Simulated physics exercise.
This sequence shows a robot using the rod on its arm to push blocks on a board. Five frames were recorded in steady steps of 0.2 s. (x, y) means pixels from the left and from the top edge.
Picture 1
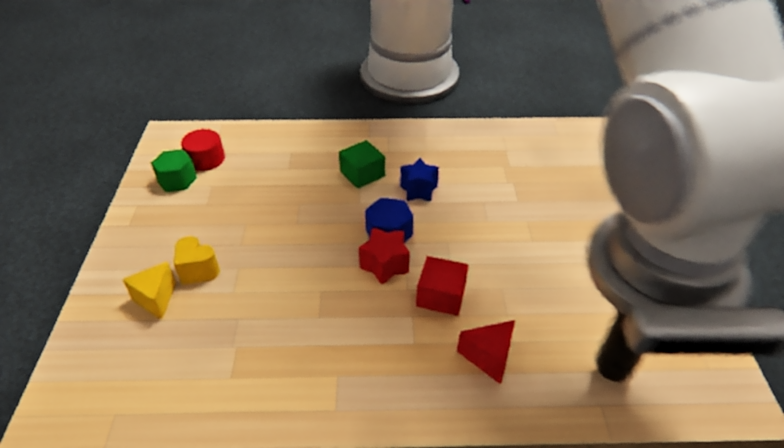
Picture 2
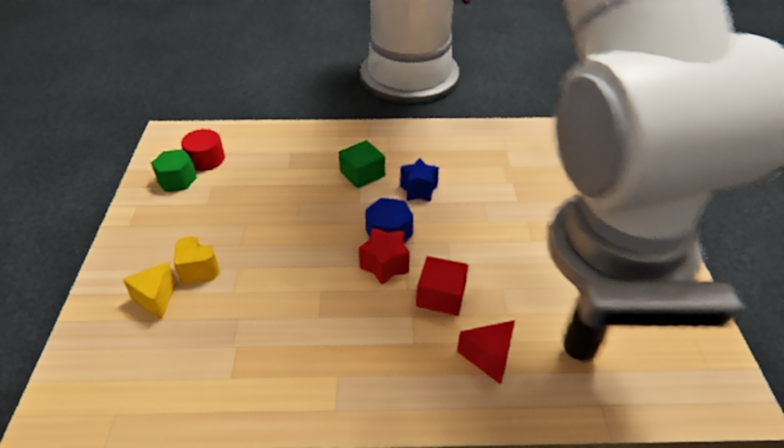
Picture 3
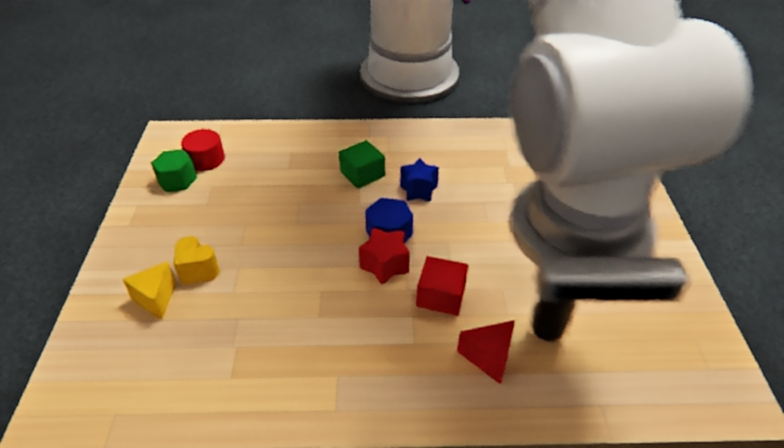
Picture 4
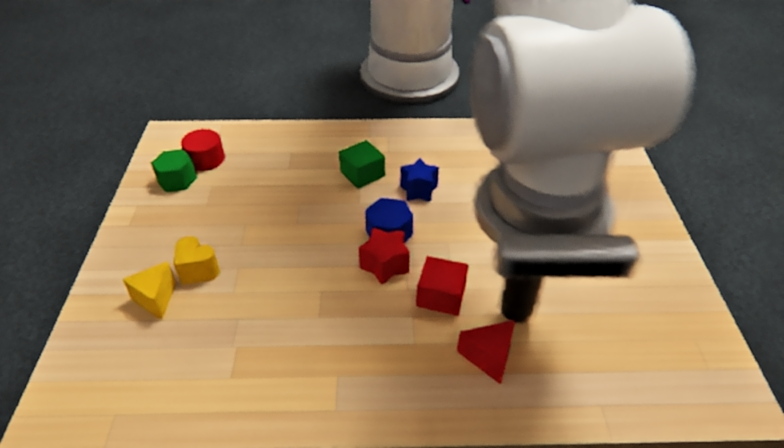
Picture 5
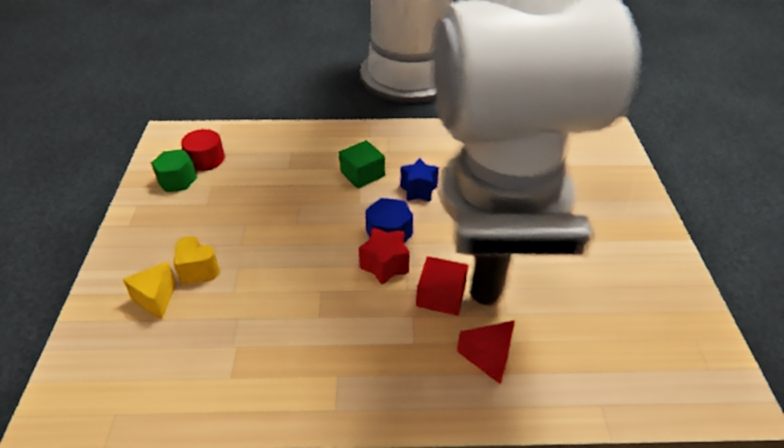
A robot arm moves its black rod left and away over a wooden board, passing the red triangular block as coloured blocks stay still.
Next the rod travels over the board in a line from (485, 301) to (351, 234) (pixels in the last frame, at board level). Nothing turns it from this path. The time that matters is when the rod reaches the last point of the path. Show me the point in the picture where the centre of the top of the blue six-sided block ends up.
Around pixel (372, 193).
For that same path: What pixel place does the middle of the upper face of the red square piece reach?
When the path ends, it will be at (393, 271).
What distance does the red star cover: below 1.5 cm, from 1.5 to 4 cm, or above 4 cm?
It slides well over 4 cm.
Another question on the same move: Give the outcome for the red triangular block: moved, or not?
That block stays in place.
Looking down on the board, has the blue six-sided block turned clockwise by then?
That would be a yes.
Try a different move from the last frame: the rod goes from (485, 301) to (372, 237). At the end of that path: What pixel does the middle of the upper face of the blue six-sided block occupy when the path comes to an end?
About (375, 191).
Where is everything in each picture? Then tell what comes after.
Tip of the rod (614, 367), middles of tops, red star (385, 244), blue six-sided block (389, 212), red square piece (443, 274), red triangular block (493, 338), in the first frame.
Rod (580, 347), nothing pushed, in the second frame.
Rod (548, 328), nothing pushed, in the third frame.
Rod (517, 309), nothing pushed, in the fourth frame.
Rod (487, 292), red star (385, 244), blue six-sided block (389, 212), red square piece (443, 274), red triangular block (493, 338), in the fifth frame.
What follows on the original path. One third of the way, rod (436, 268); red star (377, 241); red square piece (403, 269), turned 45° anticlockwise.
Two thirds of the way, rod (391, 246); red star (357, 237); blue six-sided block (384, 206), turned 15° clockwise; red square piece (393, 271), turned 65° anticlockwise.
At the end, rod (350, 226); red star (329, 234), turned 45° anticlockwise; blue six-sided block (372, 193), turned 75° clockwise; red square piece (393, 271), turned 65° anticlockwise; red triangular block unmoved.
